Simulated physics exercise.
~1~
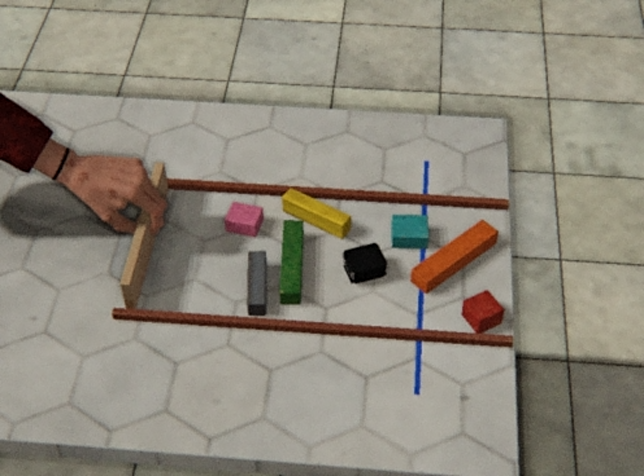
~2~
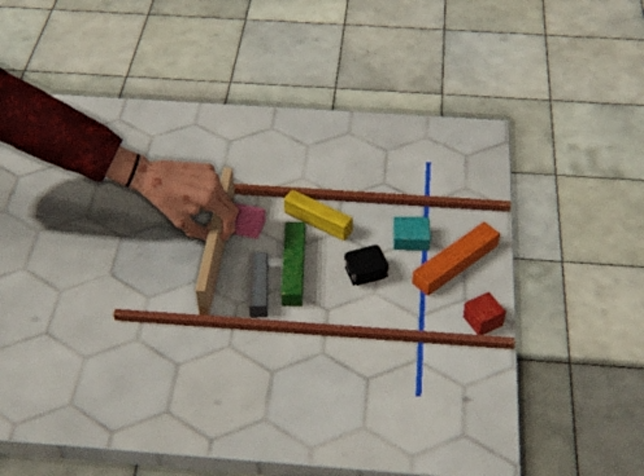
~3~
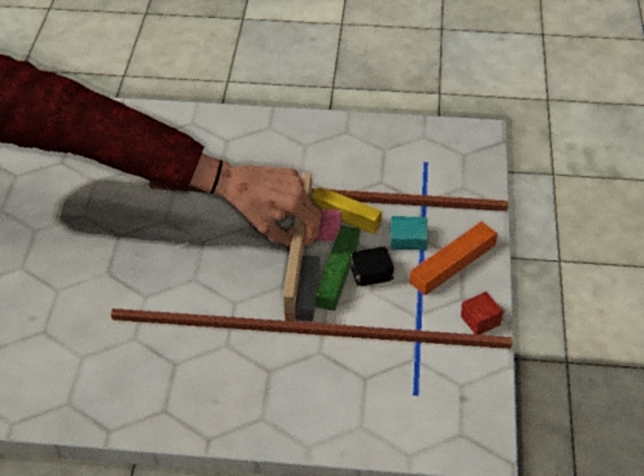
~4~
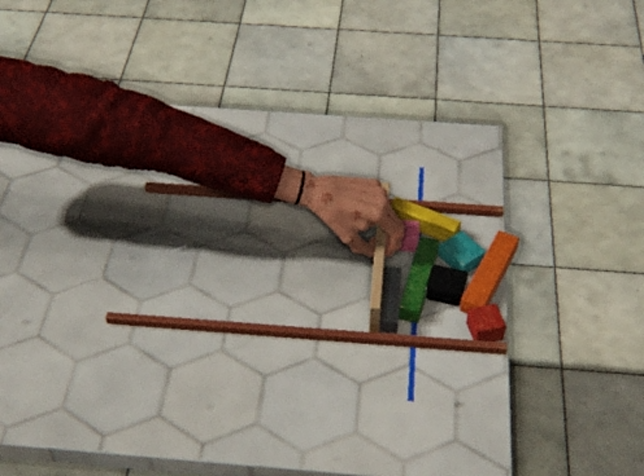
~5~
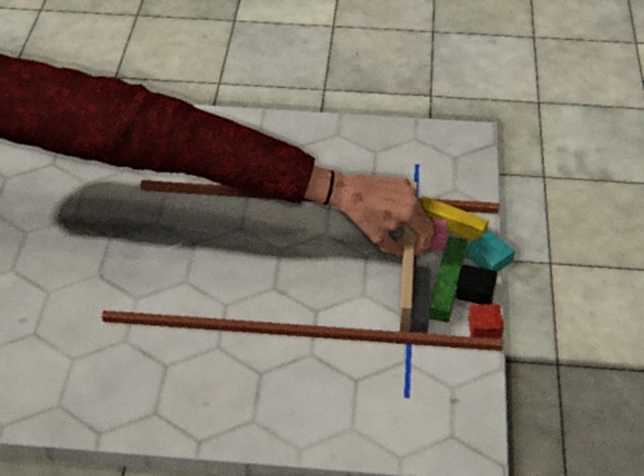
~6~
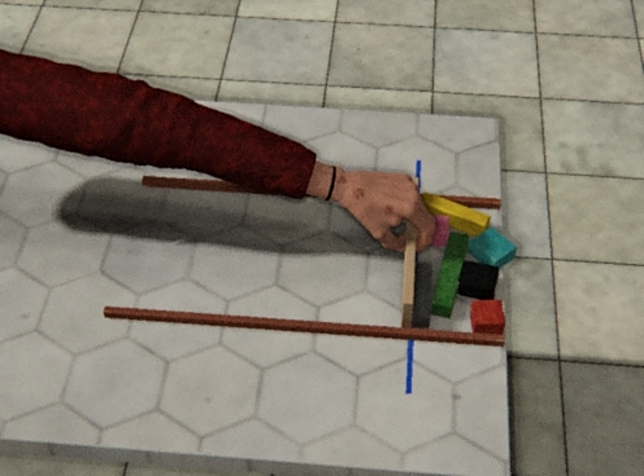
A hand in a dark red sleeve holds an upright wooden board at the left of a channel between two reddish-brown rails on a pale hexagon-patterned table, seen from above by a slightly swaying camera. Ahead lie pink, yellow, grey, green, black, turquoise, orange and red blocks and bars, with a blue line crossing near the table's right end. The hand slides the board right, gathering the pink, grey, green and yellow pieces. The growing cluster then shoves the black, turquoise, orange and red ones toward the edge. The board stops at the blue line, with the orange bar gone from the table and the others crowded at its end.
